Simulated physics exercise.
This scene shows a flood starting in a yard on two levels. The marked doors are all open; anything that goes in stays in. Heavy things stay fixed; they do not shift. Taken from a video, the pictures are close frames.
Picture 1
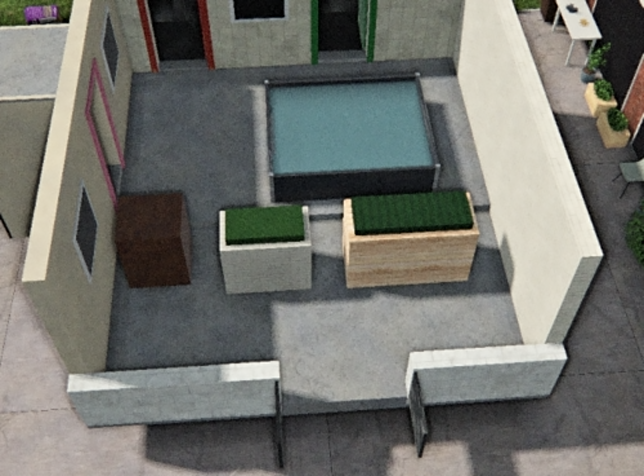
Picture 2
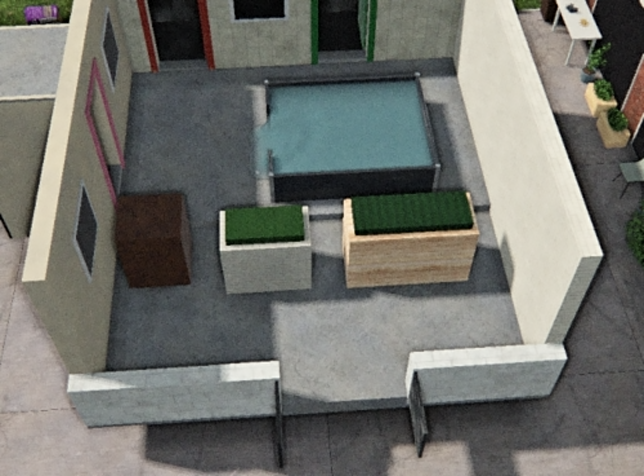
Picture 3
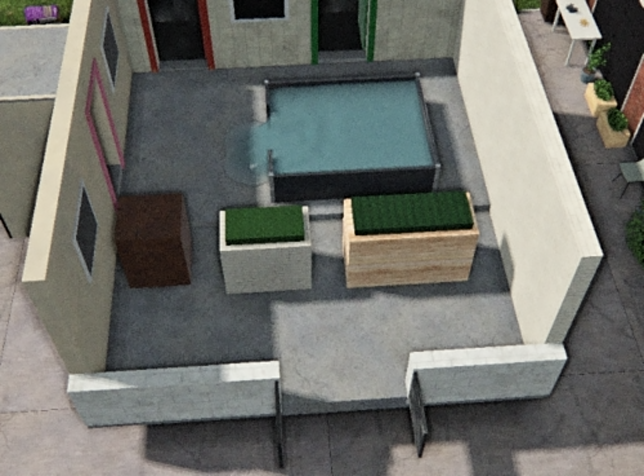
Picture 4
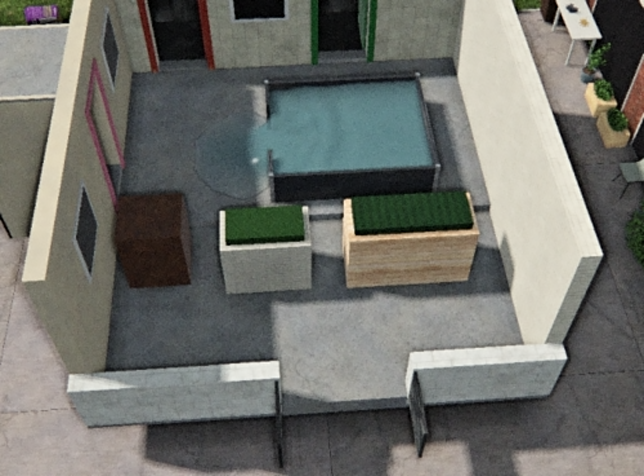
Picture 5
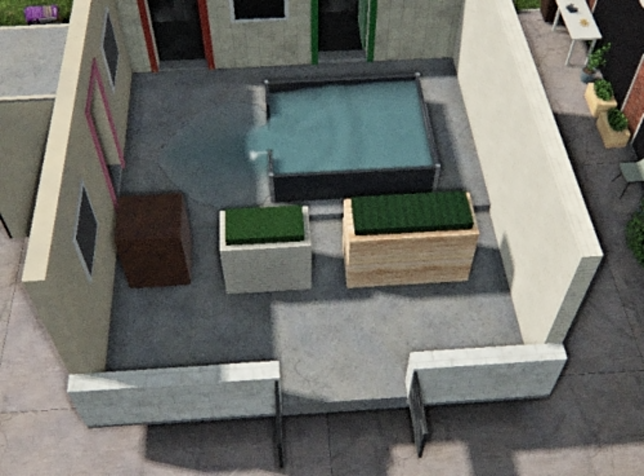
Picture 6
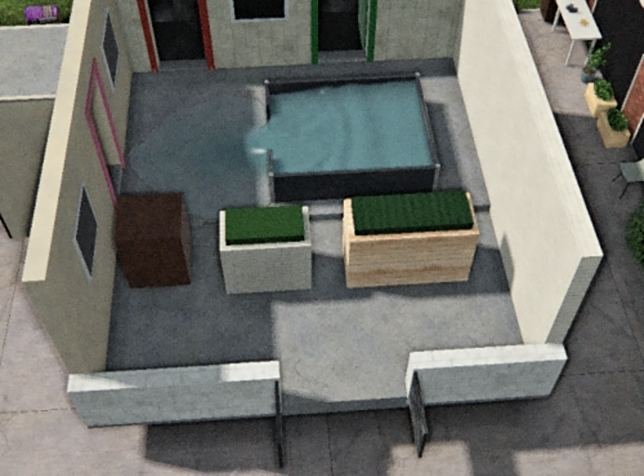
In a walled yard, a raised tank of blue-green water sat still, then water poured out through its left side and spread leftward across the grey paving in a thin, widening sheet.
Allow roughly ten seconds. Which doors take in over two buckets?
In order: The red door tops two buckets; the pink door tops two buckets; the green door does not top two buckets.
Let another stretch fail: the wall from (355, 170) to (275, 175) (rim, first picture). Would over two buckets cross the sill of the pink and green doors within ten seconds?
Looking at it, the pink door ends up below and the green door ends up below.
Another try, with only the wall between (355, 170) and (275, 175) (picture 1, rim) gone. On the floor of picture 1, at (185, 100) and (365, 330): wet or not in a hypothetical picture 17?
Untouched; soaked.
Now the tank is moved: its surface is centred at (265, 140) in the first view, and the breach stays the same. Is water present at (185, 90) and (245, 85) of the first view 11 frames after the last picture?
I'd say swamped for the first and still dry for the second.
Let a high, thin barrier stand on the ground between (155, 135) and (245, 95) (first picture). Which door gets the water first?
My answer is the door marked pink.
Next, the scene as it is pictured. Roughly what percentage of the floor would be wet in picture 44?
Close to 75 in a hundred, I think.
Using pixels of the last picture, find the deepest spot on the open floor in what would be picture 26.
Around (142, 239).
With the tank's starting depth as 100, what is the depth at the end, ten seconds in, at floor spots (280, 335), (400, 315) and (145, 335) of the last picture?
The three come to near 6, 6 and 8 per cent respectively.
A moment on, water covers 25 % of the floor; the red door not reached, the pink door under two buckets in, the green door not reached.
Next, water covers 30 % of the floor; the red door under two buckets in, the pink door over two buckets in, the green door not reached.
Then, water covers 40 % of the floor; the red door over two buckets in, the pink door far over two buckets in, the green door not reached.
Later, water covers 75 % of the floor; the red door far over two buckets in, the pink door far over two buckets in, the green door wet at the sill, nothing in.
In the end, water covers 95 % of the floor; the red door far over two buckets in, the pink door far over two buckets in, the green door wet at the sill, nothing in.
